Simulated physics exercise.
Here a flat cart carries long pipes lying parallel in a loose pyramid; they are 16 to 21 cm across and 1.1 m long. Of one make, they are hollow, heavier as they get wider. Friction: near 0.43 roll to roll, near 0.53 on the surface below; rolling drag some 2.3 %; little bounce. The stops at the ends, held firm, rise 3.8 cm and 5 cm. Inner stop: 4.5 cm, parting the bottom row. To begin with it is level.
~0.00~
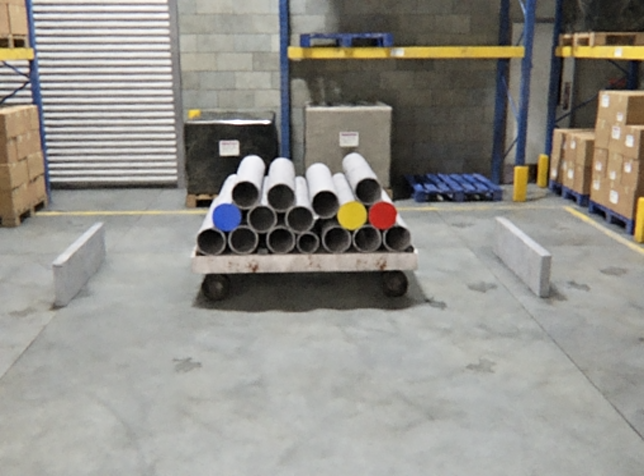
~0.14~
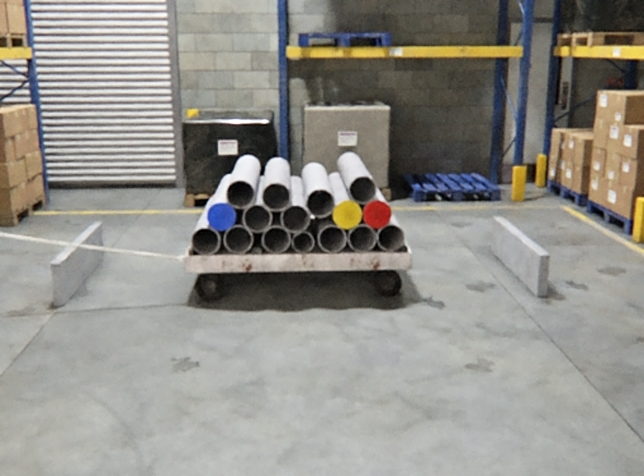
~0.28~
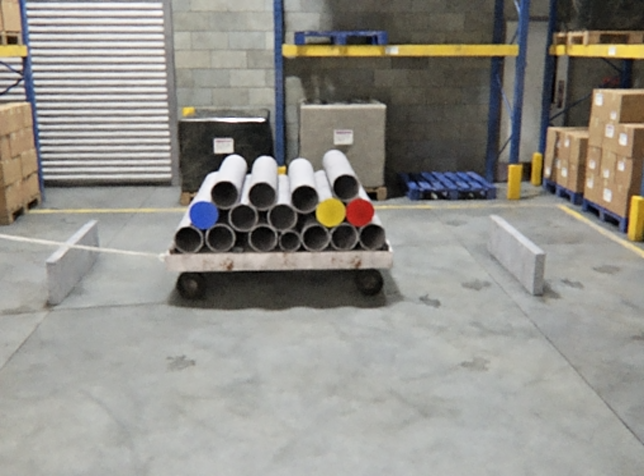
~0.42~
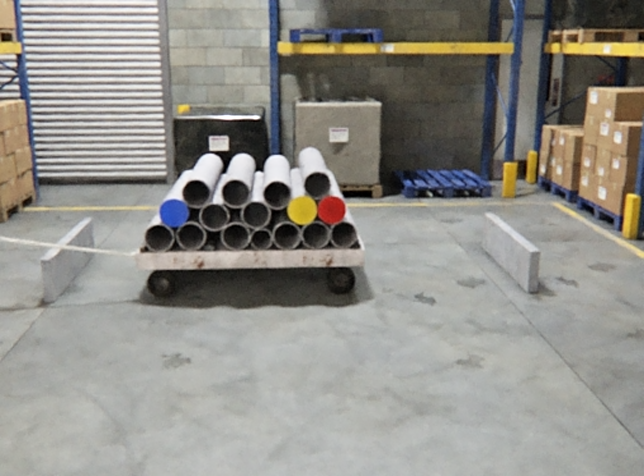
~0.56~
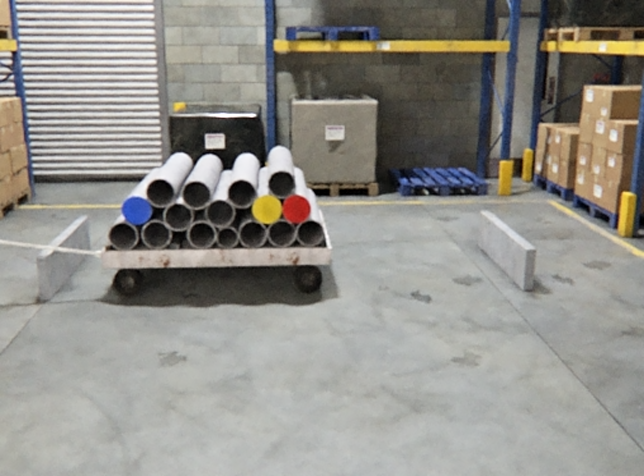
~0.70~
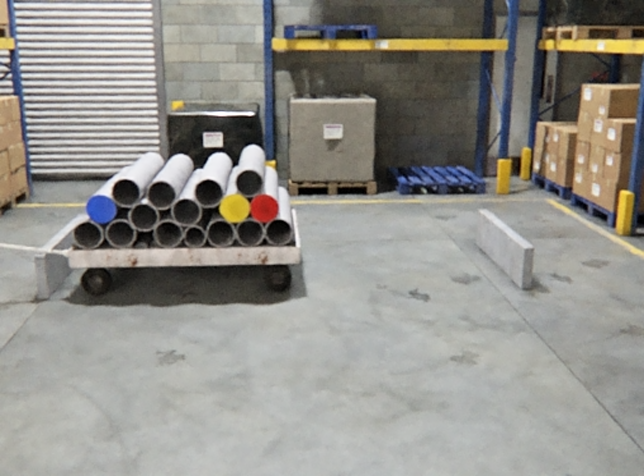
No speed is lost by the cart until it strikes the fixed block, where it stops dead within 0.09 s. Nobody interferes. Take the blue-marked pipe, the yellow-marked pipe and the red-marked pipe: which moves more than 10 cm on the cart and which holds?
The blue-marked pipe moves; the yellow-marked pipe holds; the red-marked pipe holds.
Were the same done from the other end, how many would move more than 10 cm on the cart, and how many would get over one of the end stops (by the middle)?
Counts: 13, then 5.
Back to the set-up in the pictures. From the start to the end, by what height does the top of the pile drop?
Roughly 0 cm.
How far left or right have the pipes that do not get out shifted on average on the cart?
Leftwards, by about 0 cm.
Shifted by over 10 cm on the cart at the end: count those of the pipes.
I make it exactly 2.
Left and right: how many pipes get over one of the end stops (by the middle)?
Going left then right, the counts are 1 and 0.
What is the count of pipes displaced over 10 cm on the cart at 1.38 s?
At that moment the count is 2.
After 0.76 s, cart 81 cm along; 0 now displaced over 10 cm; blue 1.5 cm left; yellow 1.9 cm right; red in place (moves measured on the cart).
After 0.81 s, cart 87 cm along; 0 now displaced over 10 cm; blue 2.6 cm left and 1.5 cm up; yellow in place; red in place.
After 1.10 s, cart 88 cm along; 4 now displaced over 10 cm; blue 16 cm left and 4.4 cm up; yellow 10 cm left and 2.6 cm up; red 8 cm left and 1.7 cm up.
After 1.38 s, cart 88 cm along; 2 now displaced over 10 cm; 1 over the left batten; blue 33 cm left and 11 cm down; yellow 2.6 cm left; red 3.4 cm left and 1.1 cm up.
In the end, by 2.1 s, 2 moved over 10 cm; 1 over the left batten; blue rolled far off to the left; yellow in place; red in place; top of the pile 55 cm high, from 54 cm.
